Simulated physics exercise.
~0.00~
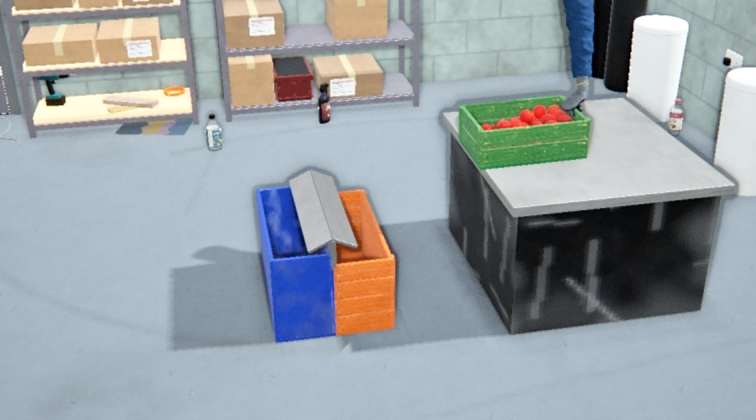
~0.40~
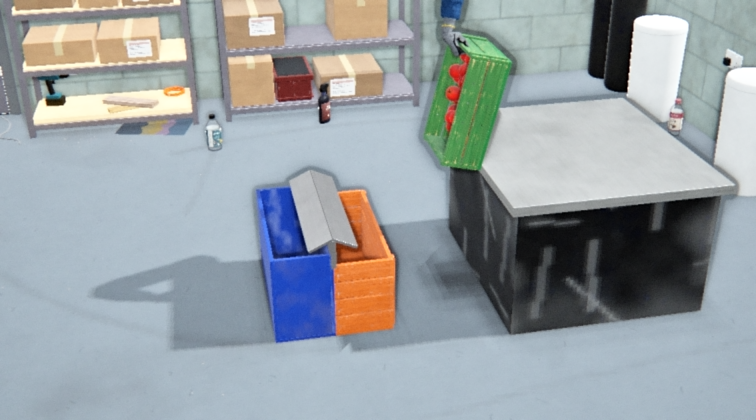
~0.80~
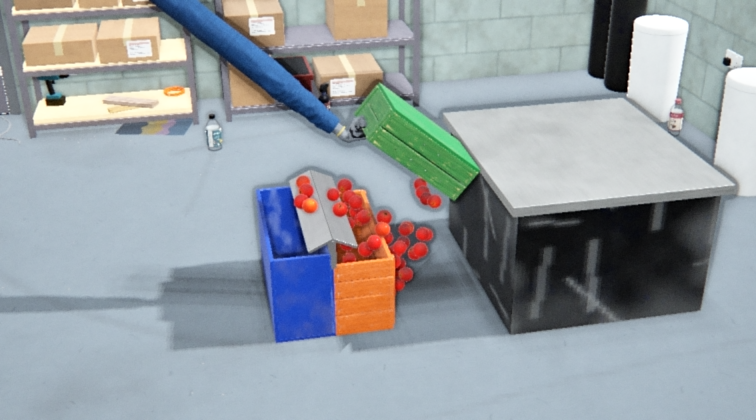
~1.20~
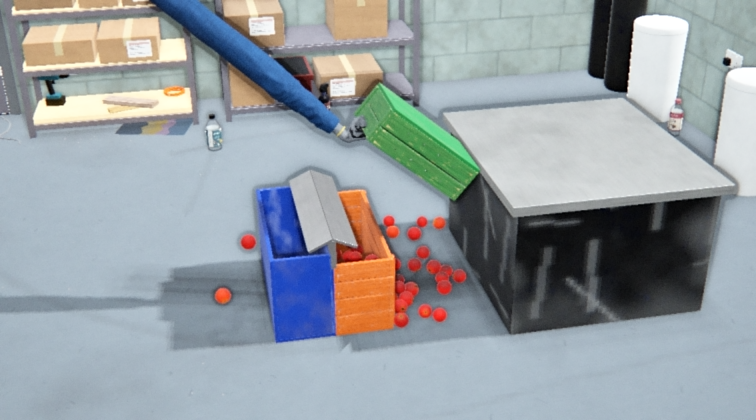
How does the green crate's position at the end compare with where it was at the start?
It starts upright on top of the bench, and ends to the left of there, held steeply tipped by the blue arm just off the bench's left edge.
Storeroom with blue arm tipping tomatoes from a green crate off a bench, some landing in an orange tub, many scattering around.
